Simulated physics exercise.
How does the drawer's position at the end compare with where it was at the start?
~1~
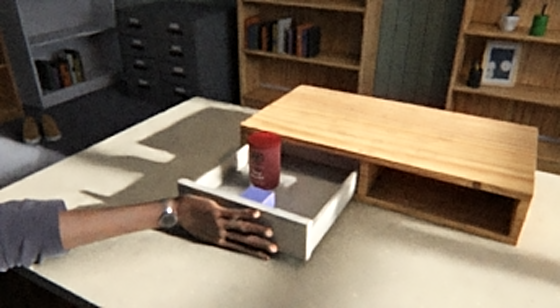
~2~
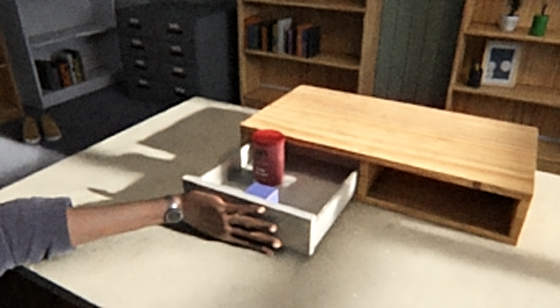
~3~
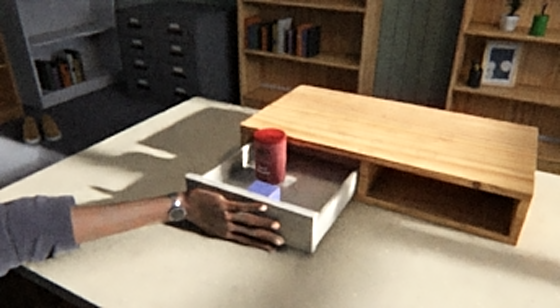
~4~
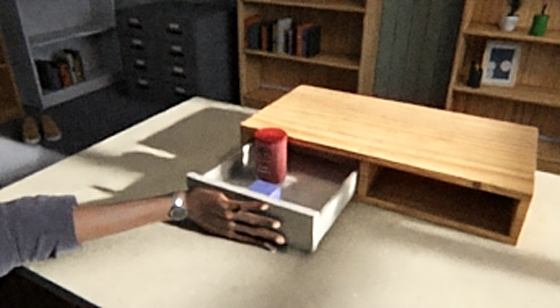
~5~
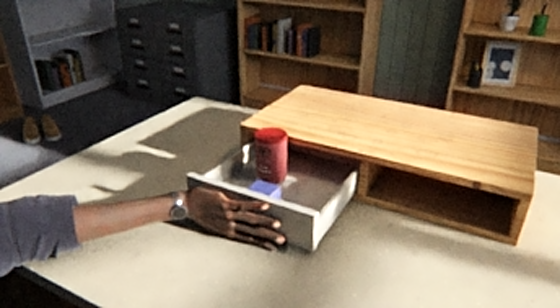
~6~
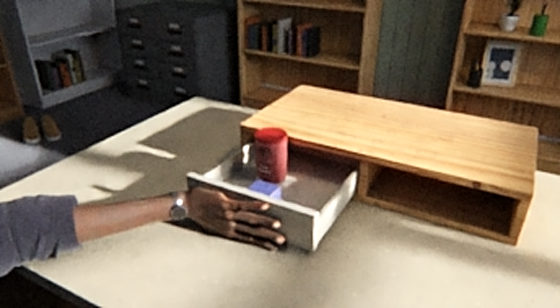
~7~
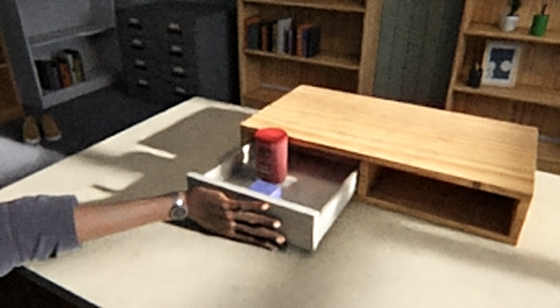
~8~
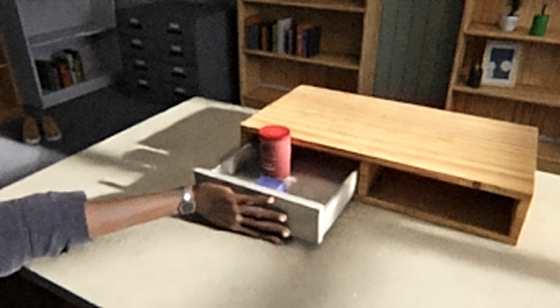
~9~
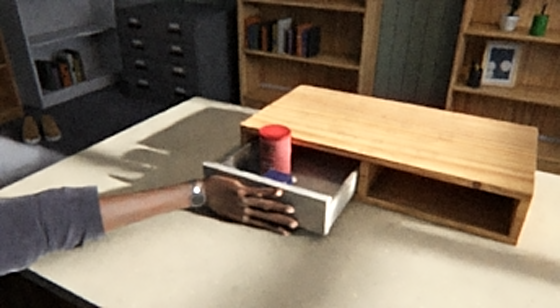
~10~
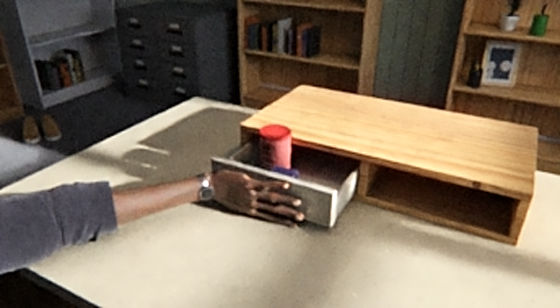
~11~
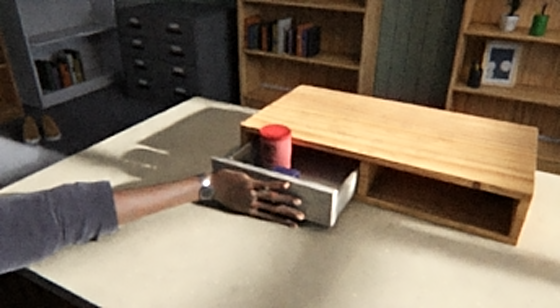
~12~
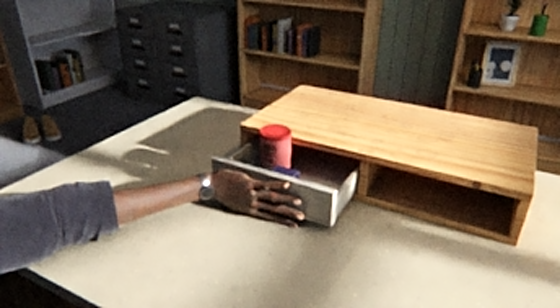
At the end the drawer sits farther up and to the right, pushed deeper into the wooden chest but still partly open.
A hand pushing a drawer holding a red tin and blue block toward a wooden chest, the drawer stopping partly open.
